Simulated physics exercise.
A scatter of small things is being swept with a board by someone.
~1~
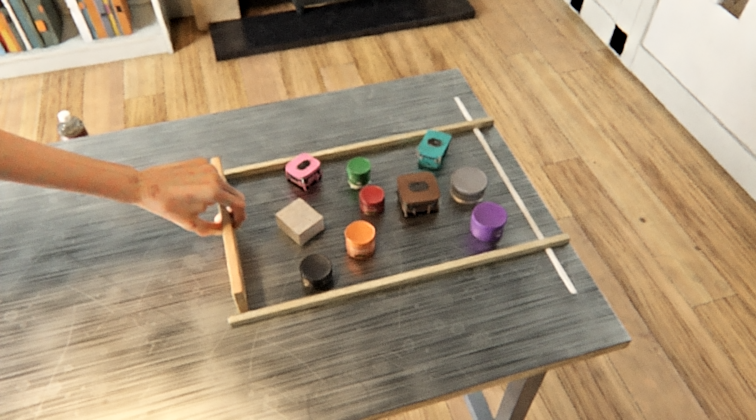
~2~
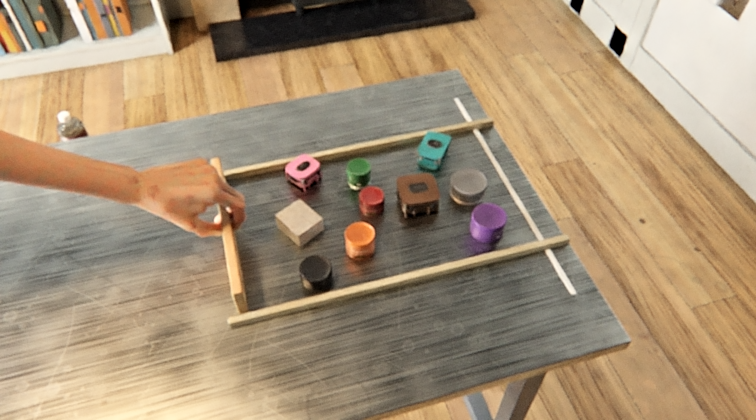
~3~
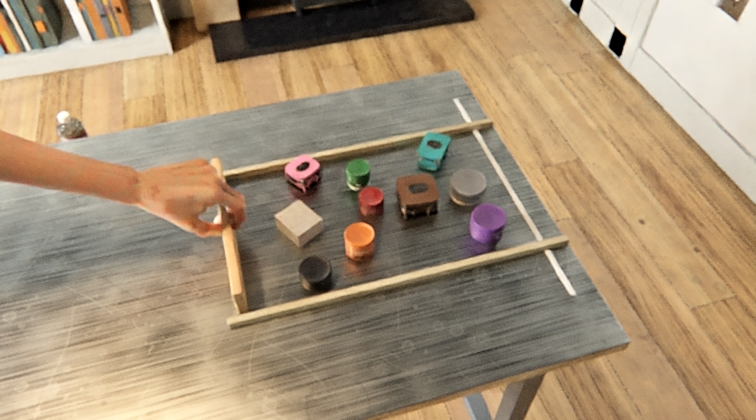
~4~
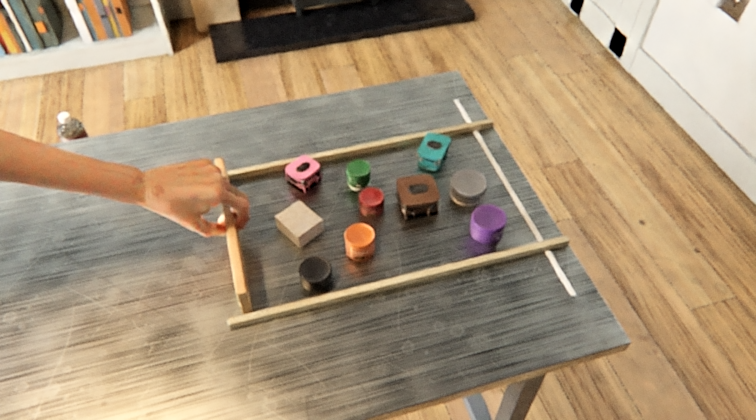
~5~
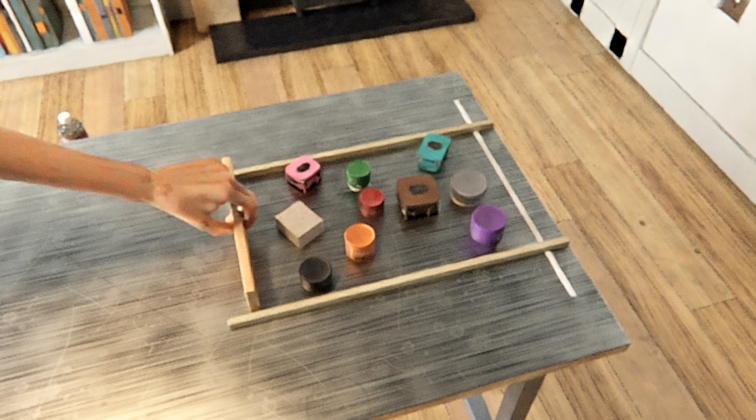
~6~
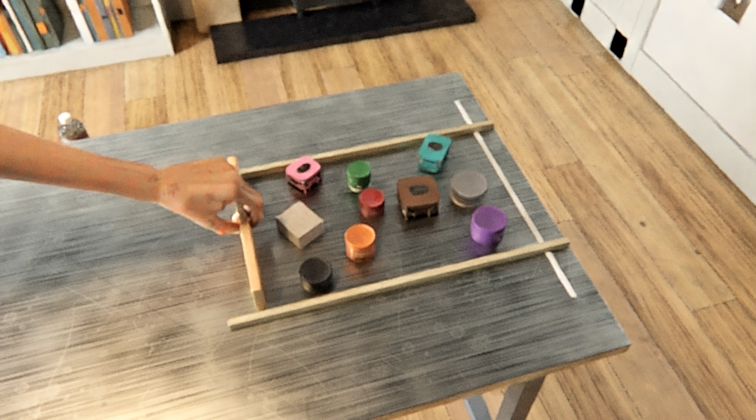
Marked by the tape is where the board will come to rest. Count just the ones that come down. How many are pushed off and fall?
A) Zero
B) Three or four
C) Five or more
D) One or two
Answer: C.
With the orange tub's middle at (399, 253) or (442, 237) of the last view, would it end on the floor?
Taking them in order, it drops away and then it stays put.
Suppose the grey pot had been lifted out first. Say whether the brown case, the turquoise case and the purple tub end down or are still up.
Brown case down, turquoise case down, purple tub down.
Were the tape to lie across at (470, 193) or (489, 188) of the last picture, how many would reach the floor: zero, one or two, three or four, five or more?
Well, the first gives 1 or 2 and the second gives just one or two.
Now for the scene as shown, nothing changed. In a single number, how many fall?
That makes a total of 5.
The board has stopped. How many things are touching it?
Counting them up gives 5.
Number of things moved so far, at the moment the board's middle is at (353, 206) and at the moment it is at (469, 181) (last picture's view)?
I make it 7 at the first spot and 10 at the other.
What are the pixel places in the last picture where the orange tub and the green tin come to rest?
(537, 201) and (506, 155), approximately.
Soon after, none off yet; grey pot at rest near (469, 189); purple tub at rest near (488, 226); turquoise case at rest near (434, 153).
Then, none off yet; grey pot moved about its own width near (510, 187); purple tub at rest near (488, 226); turquoise case at rest near (434, 153).
Further on, one off so far; grey pot falling near (541, 291); purple tub moved about its own width near (531, 215); turquoise case moved well along near (485, 140).
At rest, the number that fall off is five or more; fallen, red tub, brown case, turquoise case, purple tub and grey pot.
